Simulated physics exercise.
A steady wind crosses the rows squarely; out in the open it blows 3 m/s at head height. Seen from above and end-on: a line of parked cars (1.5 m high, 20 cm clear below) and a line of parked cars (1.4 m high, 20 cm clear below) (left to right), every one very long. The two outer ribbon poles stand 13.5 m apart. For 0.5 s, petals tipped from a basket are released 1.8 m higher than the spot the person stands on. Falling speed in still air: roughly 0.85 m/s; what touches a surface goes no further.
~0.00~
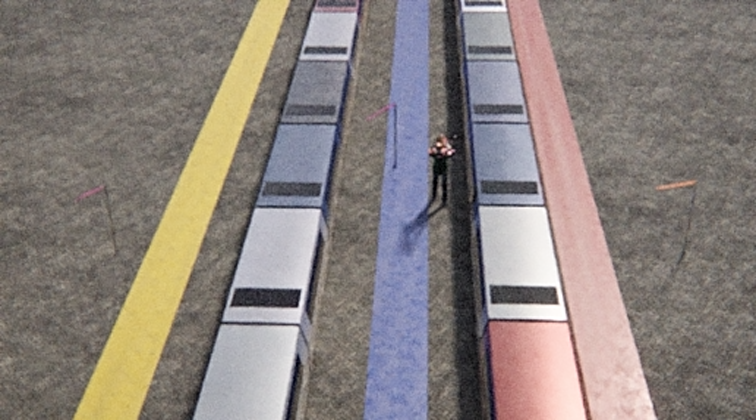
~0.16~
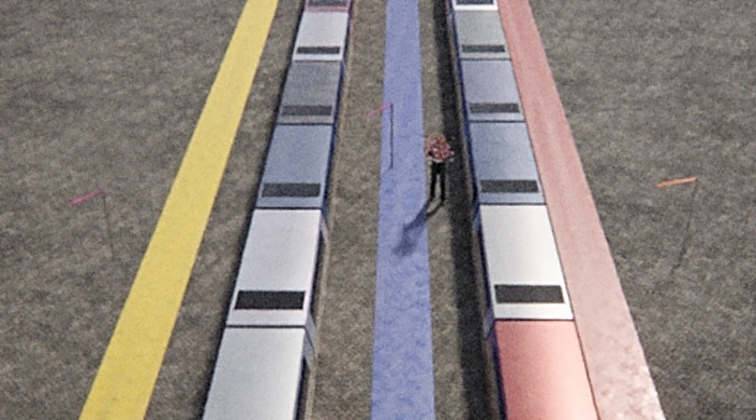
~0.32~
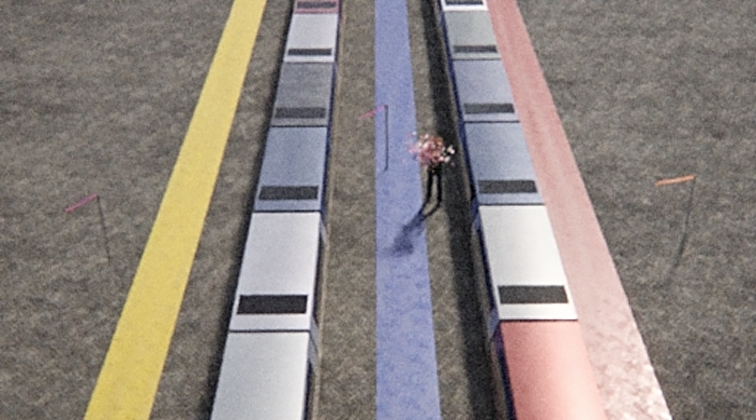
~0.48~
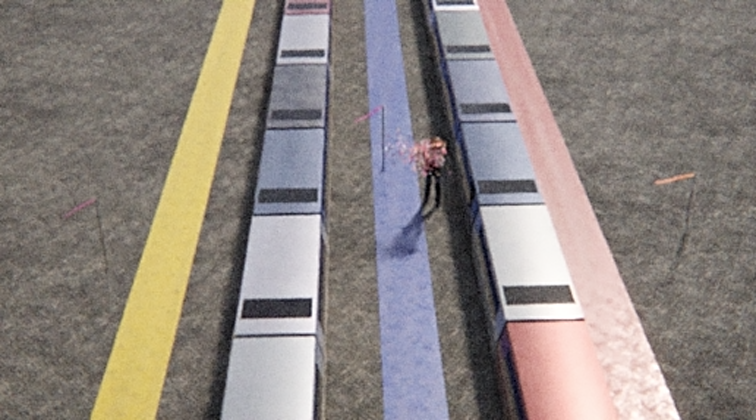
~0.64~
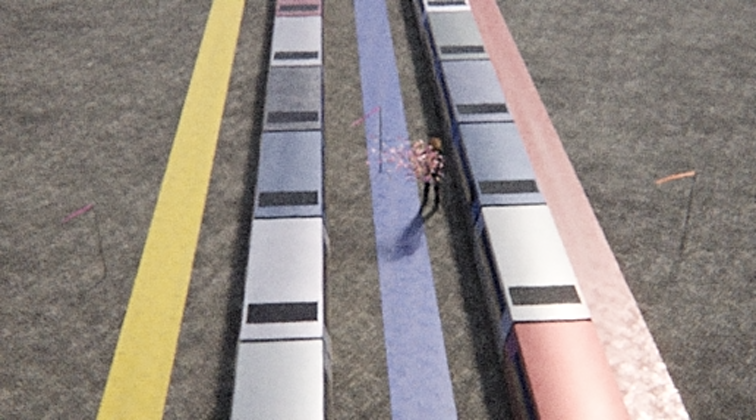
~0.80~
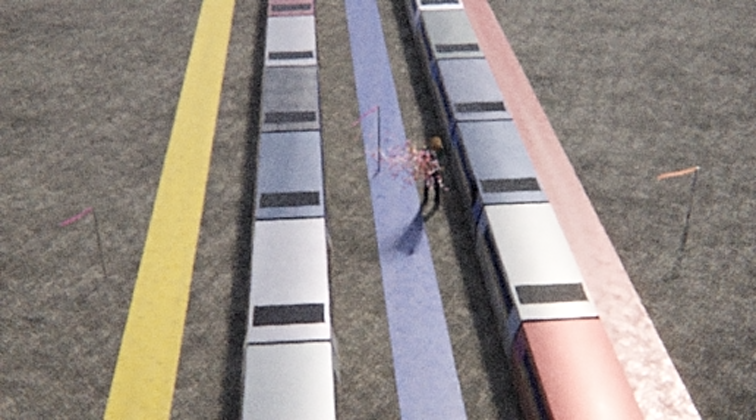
Pink petals spread leftward from a person standing between two long lines of parked cars.
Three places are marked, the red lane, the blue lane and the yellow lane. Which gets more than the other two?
The biggest share falls on the blue one.
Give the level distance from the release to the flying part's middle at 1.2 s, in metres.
Roughly 0.5 m.
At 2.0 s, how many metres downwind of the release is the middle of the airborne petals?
Roughly 1.0 m.
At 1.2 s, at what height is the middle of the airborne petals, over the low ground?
Roughly 1.2 m up.
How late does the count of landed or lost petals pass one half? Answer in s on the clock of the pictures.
Near 2.6 s.
After 1.2 s, 0 % lies on the blue lane, 0 % on the red lane and 0 % on the yellow lane; 1 % has touched down or left; the middle of what still flies is 1.1 m above the low ground, near (408, 176).
After 2.0 s, 6 % lies on the blue lane, 0 % on the red lane and 0 % on the yellow lane; 17 % has touched down or left; the middle of what still flies is 0.7 m above the low ground, near (403, 194).
After 3.5 s, 43 % lies on the blue lane, 0 % on the red lane and 0 % on the yellow lane; 78 % has touched down or left; the middle of what still flies is 0.3 m above the low ground, near (393, 205).
After 8.0 s, 59 % lies on the blue lane, 0 % on the red lane and 0 % on the yellow lane; 100 % has touched down or left.
After 45.0 s, 59 % lies on the blue lane, 0 % on the red lane and 0 % on the yellow lane; 100 % has touched down or left.
